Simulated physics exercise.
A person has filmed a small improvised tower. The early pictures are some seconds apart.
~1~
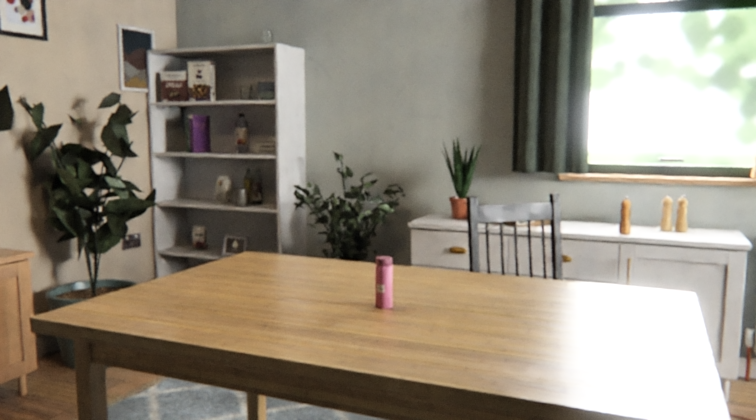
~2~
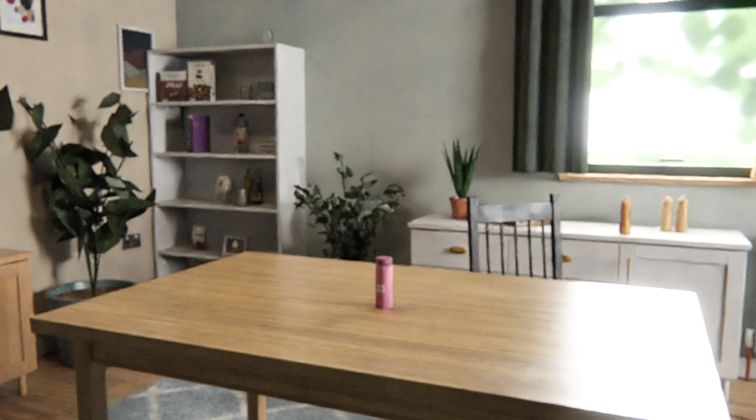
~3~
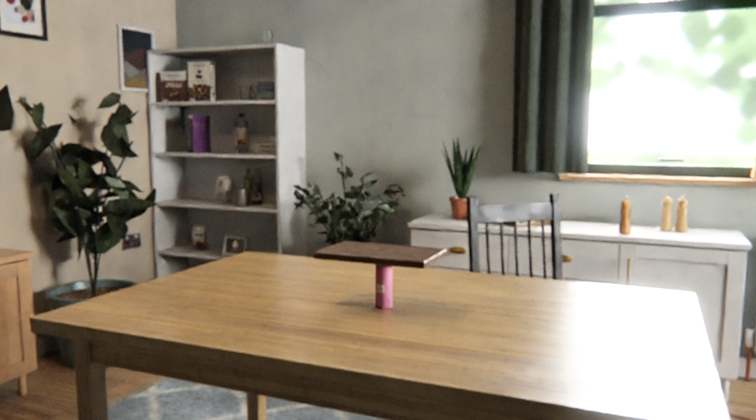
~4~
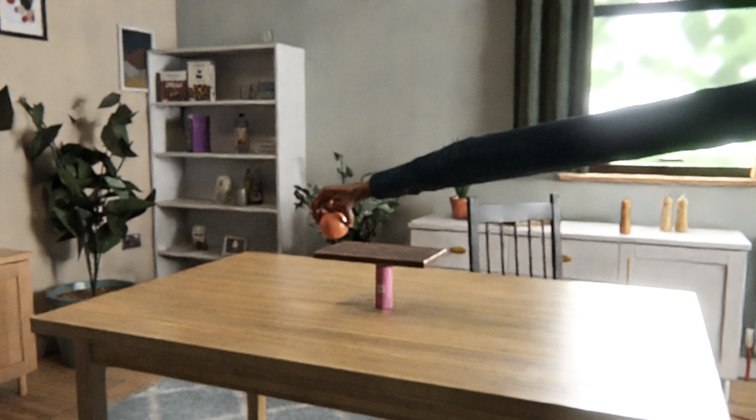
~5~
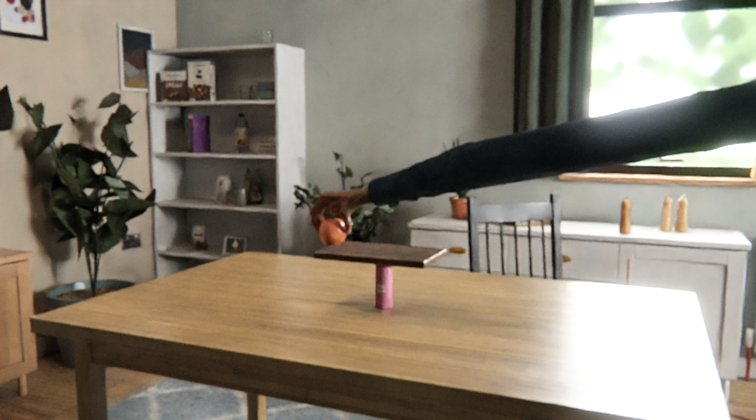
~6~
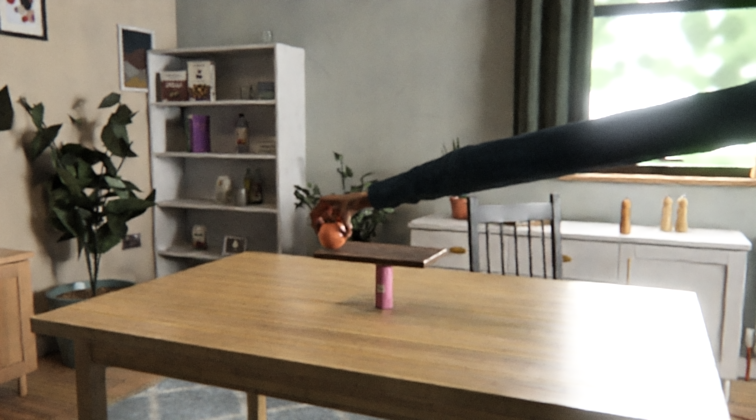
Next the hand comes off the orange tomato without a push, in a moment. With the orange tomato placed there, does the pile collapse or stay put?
Most likely the stack fails.
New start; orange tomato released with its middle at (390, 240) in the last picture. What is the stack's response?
After that, it remains intact.
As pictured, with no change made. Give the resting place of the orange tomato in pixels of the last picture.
End spot: Near (308, 291).
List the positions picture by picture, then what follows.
In the first frame, the last thing is not in view yet.
In the second frame, the last thing is not in view yet.
In the third frame, the last thing is not in view yet; brown lid (381, 254).
The fourth frame shows coming down; orange tomato (334, 225); brown lid (381, 254).
The fifth frame shows coming down; orange tomato (333, 232); brown lid (381, 254).
The sixth frame shows set down, still held; orange tomato (333, 235); brown lid (381, 254).
Then, 0.40 s later than the last frame, orange tomato now fallen; brown lid tilted by 69°.
Then, 0.70 s later than the last frame, brown lid now fallen; pink shaker tilted by 34°.
When it is over, fallen, brown lid, orange tomato and pink shaker. End places, in pixels of the last picture, orange tomato near (308, 291). The stack loses its balance.
